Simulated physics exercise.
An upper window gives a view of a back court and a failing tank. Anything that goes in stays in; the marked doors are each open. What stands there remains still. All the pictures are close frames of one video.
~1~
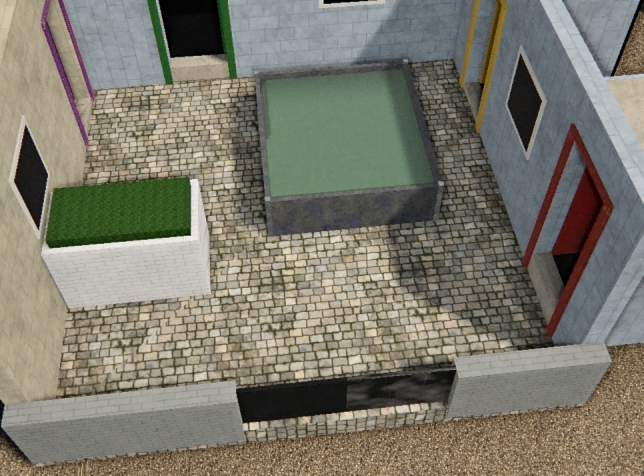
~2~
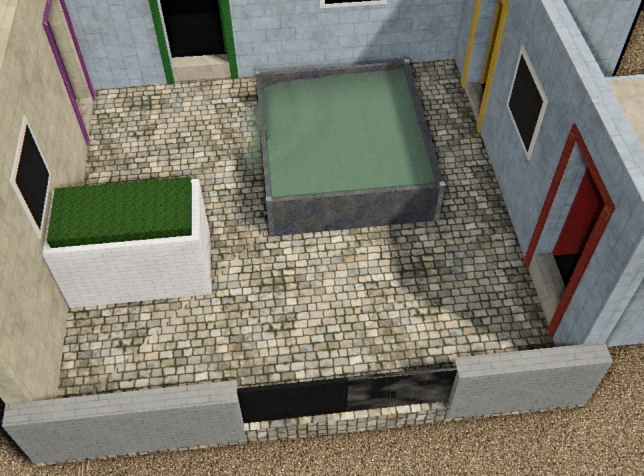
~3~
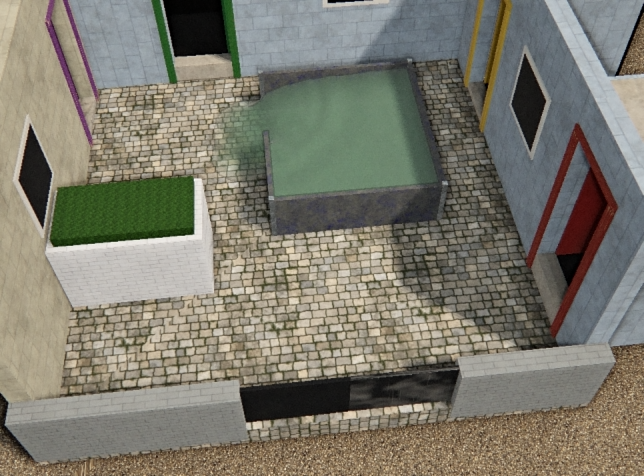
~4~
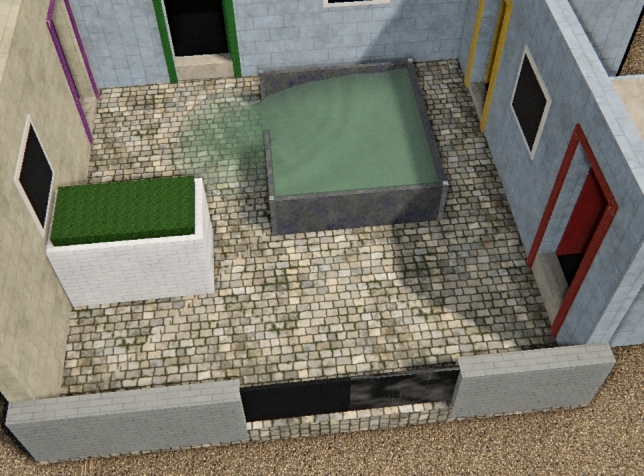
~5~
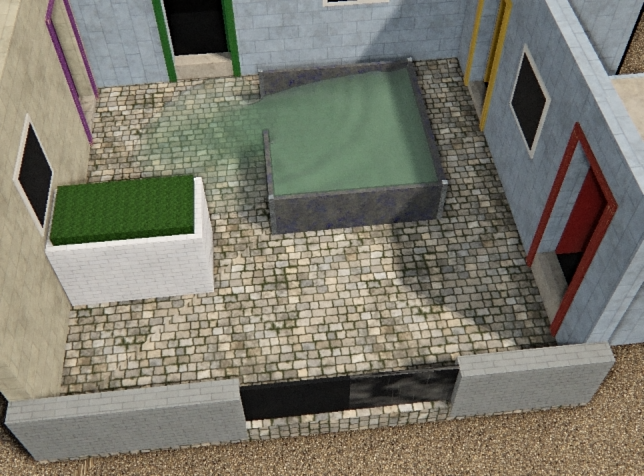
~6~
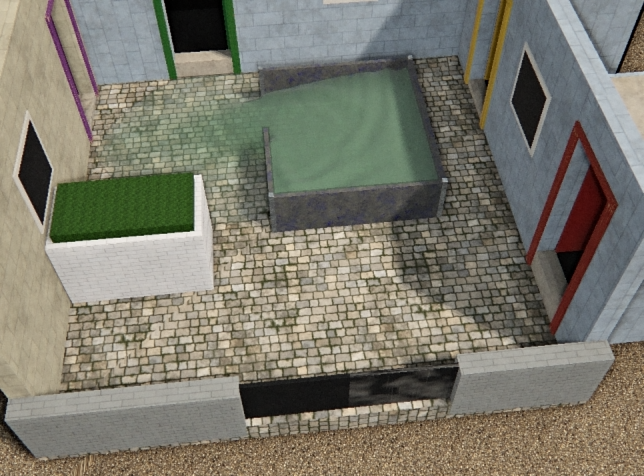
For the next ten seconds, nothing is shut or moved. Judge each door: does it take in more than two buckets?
Outcome: The green door will most likely keep inside the limit; the red door will most likely keep inside the limit; the purple door will most likely go past the limit; the yellow door will most likely keep inside the limit.
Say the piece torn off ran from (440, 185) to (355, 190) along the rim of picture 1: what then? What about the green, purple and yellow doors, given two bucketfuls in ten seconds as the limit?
Green: Falls short; purple: Falls short; yellow: Falls short.
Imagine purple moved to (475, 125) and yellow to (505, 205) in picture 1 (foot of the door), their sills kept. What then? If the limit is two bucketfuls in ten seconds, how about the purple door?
In this case the purple door remains below.
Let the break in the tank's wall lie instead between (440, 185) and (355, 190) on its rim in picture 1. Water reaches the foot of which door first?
That one is the red one.
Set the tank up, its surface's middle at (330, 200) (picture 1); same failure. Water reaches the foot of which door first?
Answer: The one in purple.
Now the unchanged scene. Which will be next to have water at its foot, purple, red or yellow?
Result: The one in purple is first.
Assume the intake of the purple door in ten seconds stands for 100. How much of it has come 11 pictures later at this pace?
Estimate: Some 25 per cent.
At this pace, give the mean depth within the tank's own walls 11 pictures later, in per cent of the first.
Near 60 in a hundred.
A moment on, water covers 25 % of the floor; the green door wet at the sill, nothing in, the red door not reached, the purple door over two buckets in, the yellow door not reached.
Next, water covers 30 % of the floor; the green door wet at the sill, nothing in, the red door not reached, the purple door far over two buckets in, the yellow door not reached.
Then, water covers 35 % of the floor; the green door wet at the sill, nothing in, the red door not reached, the purple door far over two buckets in, the yellow door not reached.
Later, water covers 60 % of the floor; the green door wet at the sill, nothing in, the red door not reached, the purple door far over two buckets in, the yellow door not reached.
In the end, water covers 90 % of the floor; the green door wet at the sill, nothing in, the red door wet at the sill, nothing in, the purple door far over two buckets in, the yellow door wet at the sill, nothing in.
